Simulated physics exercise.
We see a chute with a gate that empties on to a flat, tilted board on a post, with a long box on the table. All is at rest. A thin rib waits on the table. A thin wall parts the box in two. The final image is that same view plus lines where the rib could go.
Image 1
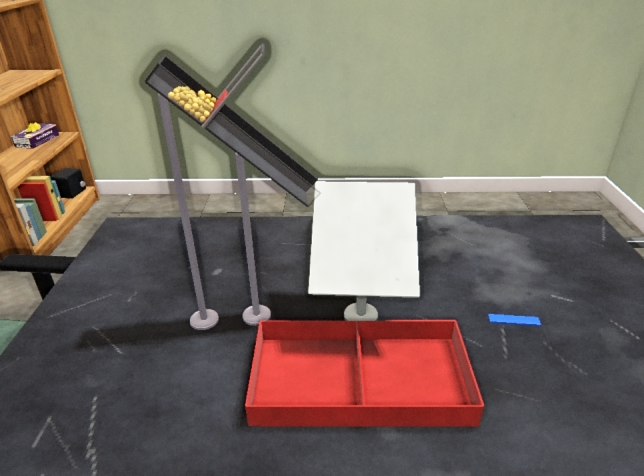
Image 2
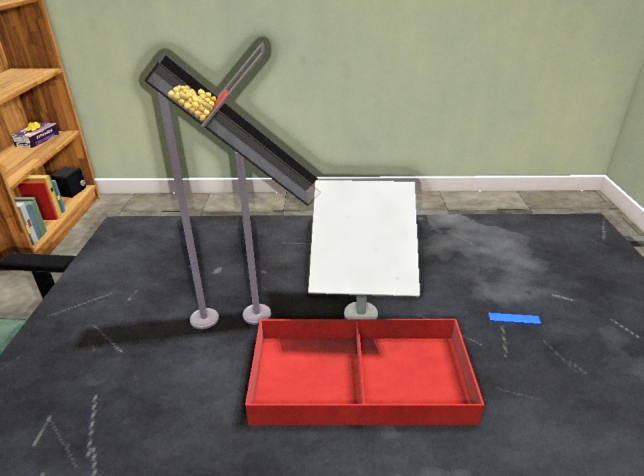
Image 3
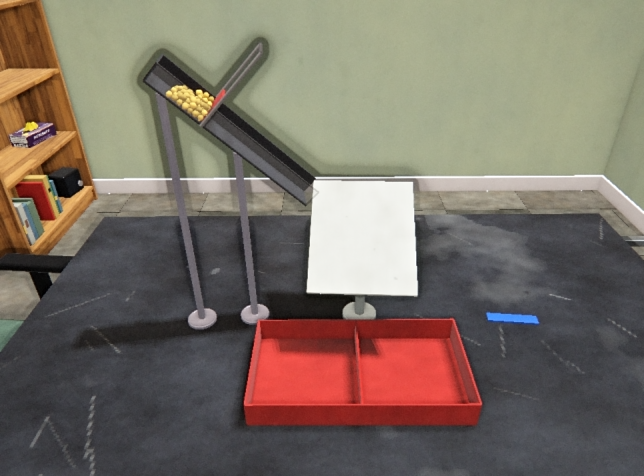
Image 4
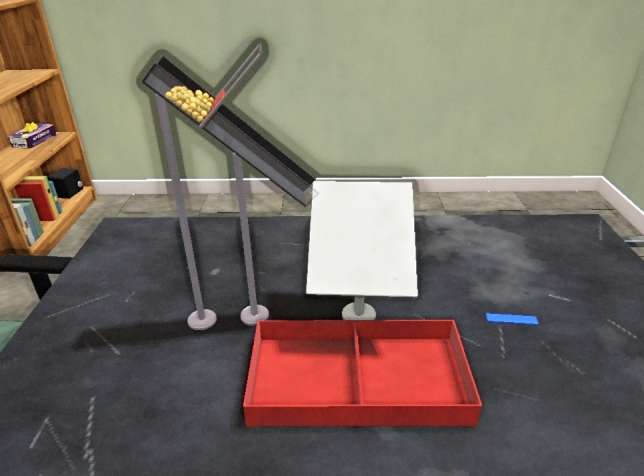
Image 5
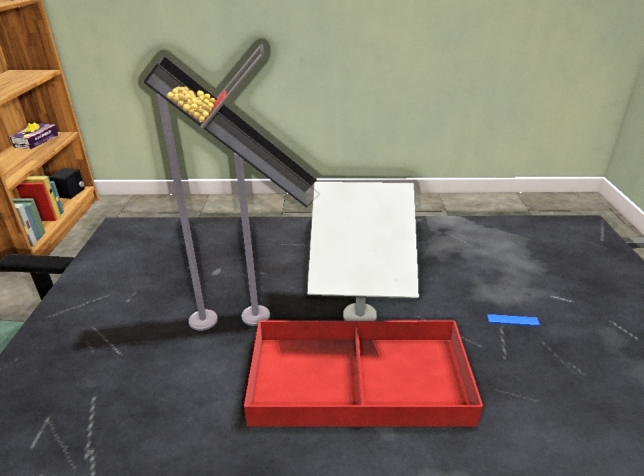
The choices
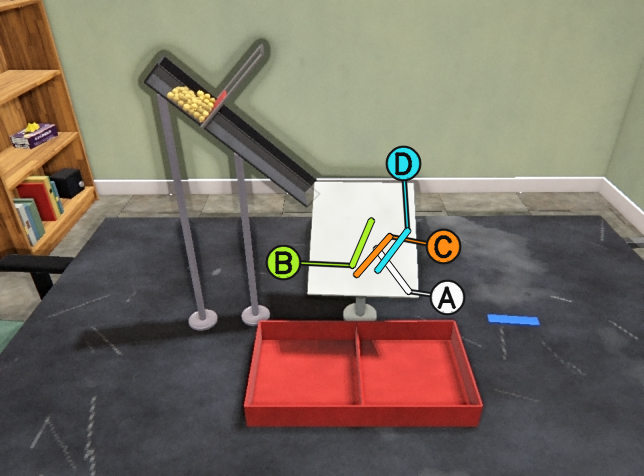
A dark chute on tall posts held a pile of yellow balls behind its shut gate, above a tilted white board and a red box split in two on a dark table; nothing moved.
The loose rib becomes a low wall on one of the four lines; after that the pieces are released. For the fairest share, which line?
Choose D.
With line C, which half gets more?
The left half.
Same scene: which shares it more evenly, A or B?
The answer is A.
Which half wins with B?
The left half.
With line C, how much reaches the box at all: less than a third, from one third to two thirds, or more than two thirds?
Line C gives more than two thirds.
On the marked copy, line A from (376, 248) to (408, 291); line B from (371, 220) to (352, 265); line C from (389, 236) to (356, 274); line D from (407, 230) to (377, 270).
Choosing A, of what is caught, about a quarter in the left half, most in the right.
Choosing B, of what is caught, all in the left half, none in the right.
Choosing C, of what is caught, nearly all in the left half, a stray few in the right.
Choosing D, of what is caught, about half in the left half, about half in the right.
